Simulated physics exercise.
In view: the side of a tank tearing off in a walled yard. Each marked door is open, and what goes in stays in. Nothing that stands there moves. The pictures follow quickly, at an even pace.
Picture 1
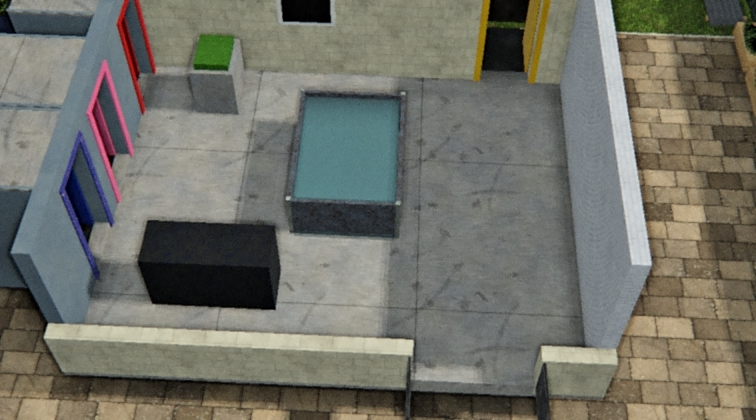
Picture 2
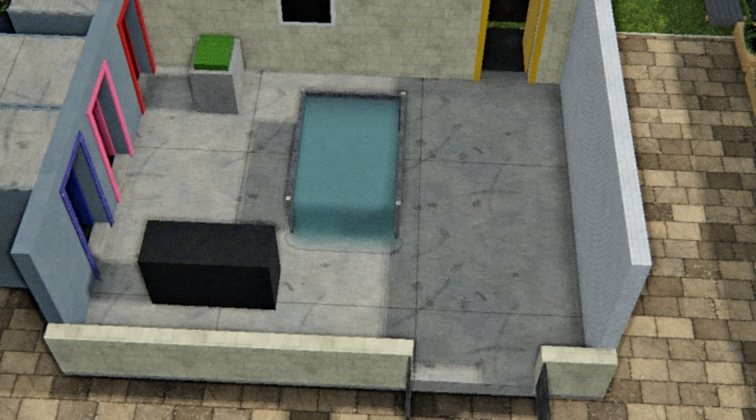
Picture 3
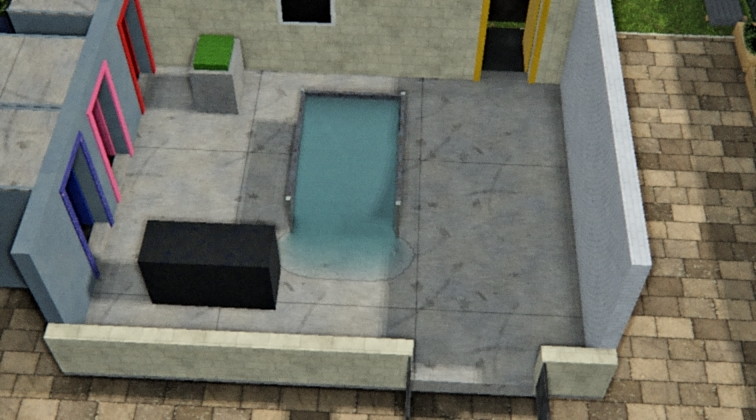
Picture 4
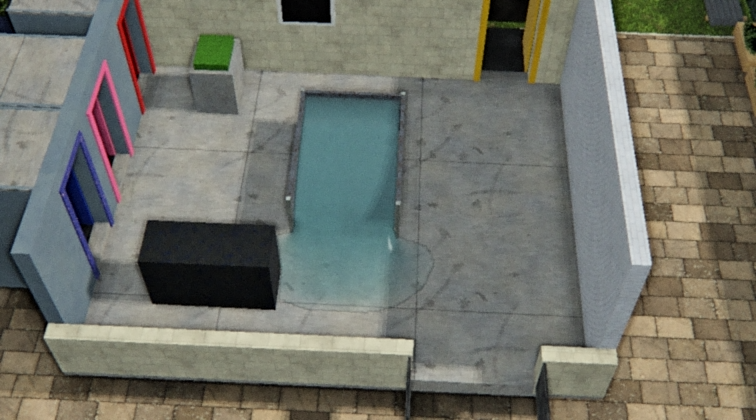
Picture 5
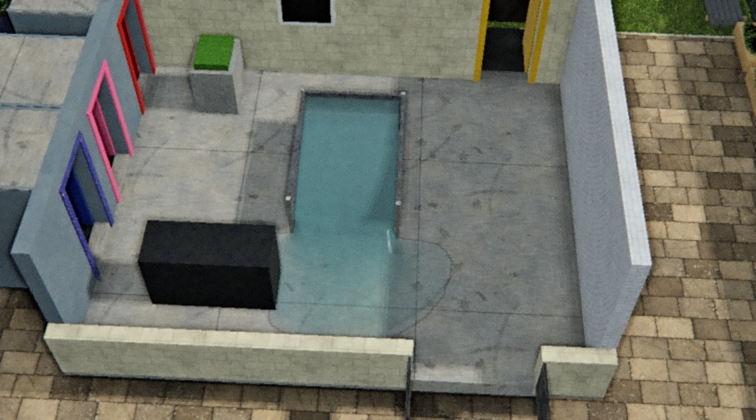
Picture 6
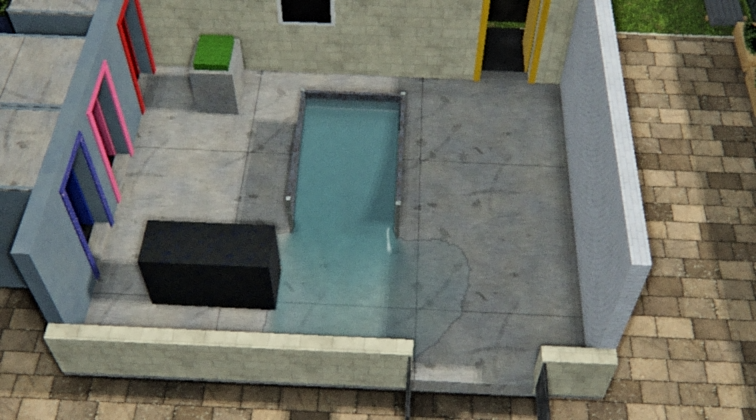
Water pouring from the opened near side of a tank in a walled yard, spreading across the concrete beside a black block.
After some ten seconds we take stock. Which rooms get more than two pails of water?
The pink door admits no more than that; the yellow door lets in a lot; the red door lets in a lot; the blue door admits no more than that.
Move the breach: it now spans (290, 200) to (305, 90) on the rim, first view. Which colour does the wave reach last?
I say the one in yellow.
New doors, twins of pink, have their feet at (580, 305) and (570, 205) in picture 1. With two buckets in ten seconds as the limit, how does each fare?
In that order: Lets more in, takes less.
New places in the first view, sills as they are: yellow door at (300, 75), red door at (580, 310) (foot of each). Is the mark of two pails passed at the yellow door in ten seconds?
In short: Yellow lets less in.
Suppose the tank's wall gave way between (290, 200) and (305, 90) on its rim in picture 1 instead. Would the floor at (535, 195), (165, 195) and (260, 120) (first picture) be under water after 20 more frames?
As listed: Dry, awash, flooded.
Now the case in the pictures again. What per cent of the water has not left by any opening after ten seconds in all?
Near 70 in a hundred.
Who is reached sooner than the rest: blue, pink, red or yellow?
First comes the blue door.
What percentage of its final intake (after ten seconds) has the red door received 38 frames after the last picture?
Close to 0 %.
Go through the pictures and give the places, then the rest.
The open tank at (348, 148) is whole and still, in the first picture.
The front is at (288, 236), out from the gap at (344, 221), in the second picture.
The front is at (282, 260), out from the gap at (344, 224), in the third picture.
Water pours out at (344, 225) and has run to (413, 289), in the fourth picture.
The front is at (300, 334), out from the gap at (344, 226), in the fifth picture.
The front is at a hidden place, out from the gap at (344, 226), in the sixth picture.
A moment on, water covers 25 % of the floor; the pink door not reached, the yellow door not reached, the red door not reached, the blue door not reached.
Next, water covers 35 % of the floor; the pink door not reached, the yellow door not reached, the red door not reached, the blue door wet at the sill, nothing in.
Then, water covers 45 % of the floor; the pink door wet at the sill, nothing in, the yellow door not reached, the red door not reached, the blue door wet at the sill, nothing in.
Later, water covers 85 % of the floor; the pink door wet at the sill, nothing in, the yellow door under two buckets in, the red door wet at the sill, nothing in, the blue door under two buckets in.
In the end, water covers 100 % of the floor; the pink door wet at the sill, nothing in, the yellow door far over two buckets in, the red door over two buckets in, the blue door under two buckets in.
